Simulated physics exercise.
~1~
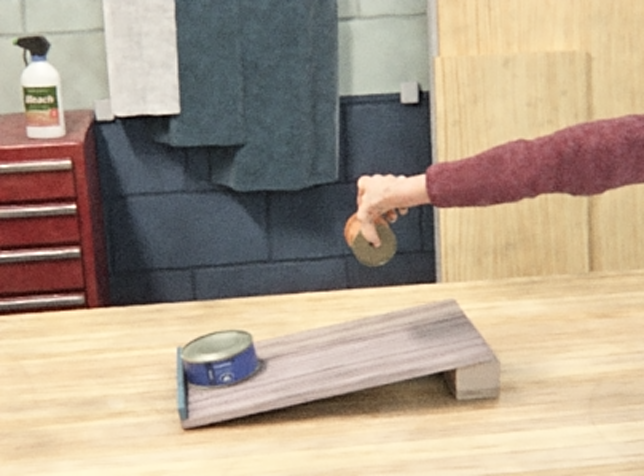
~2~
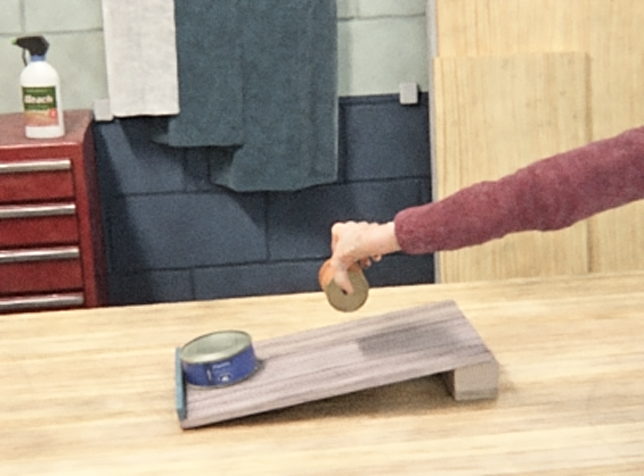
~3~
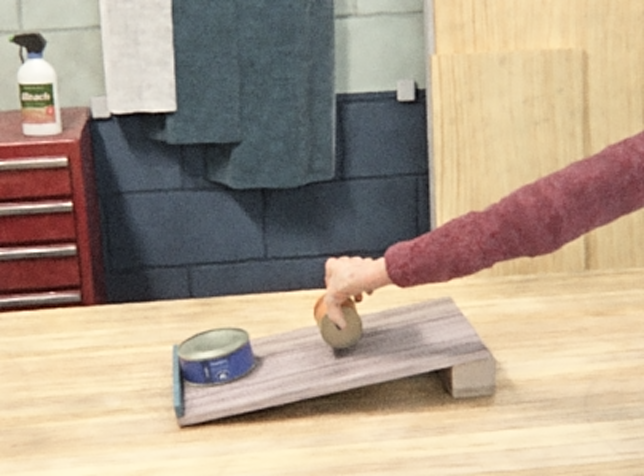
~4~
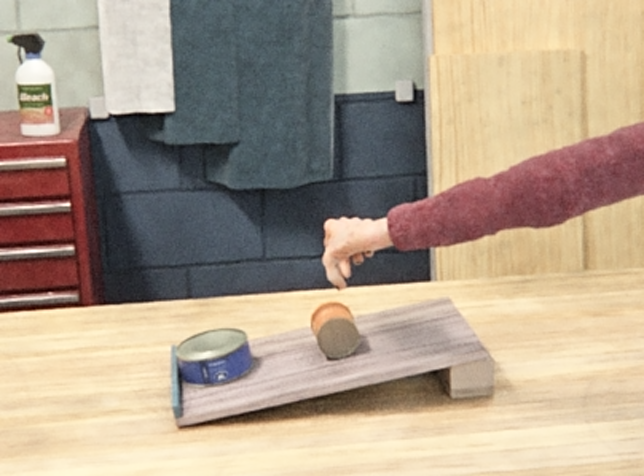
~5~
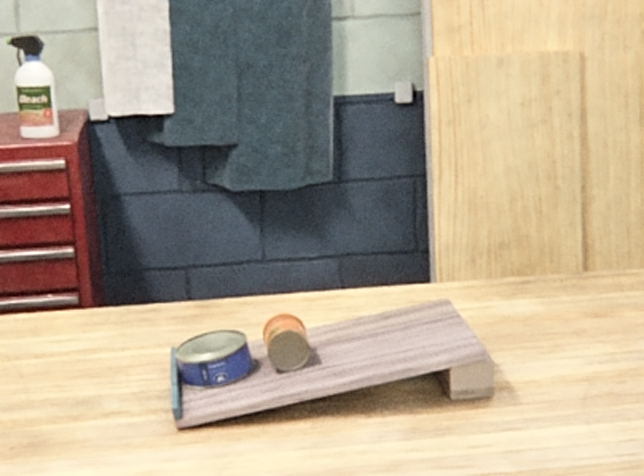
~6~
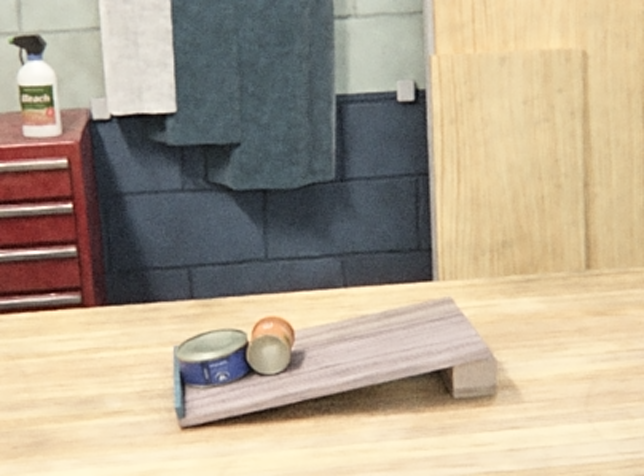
At the start, a hand in a dark red sleeve holds an orange tin on its side above a sloping board propped on a wooden workbench, with a blue tub resting at the board's low left end. The hand moves left and lowers the tin until it rests on the middle of the slope. The fingers then let go and draw back, leaving the tin on its curved side. With the arm out of view, the tin rolls left down the board. It ends up at rest beside the blue tub, which stays in its place.
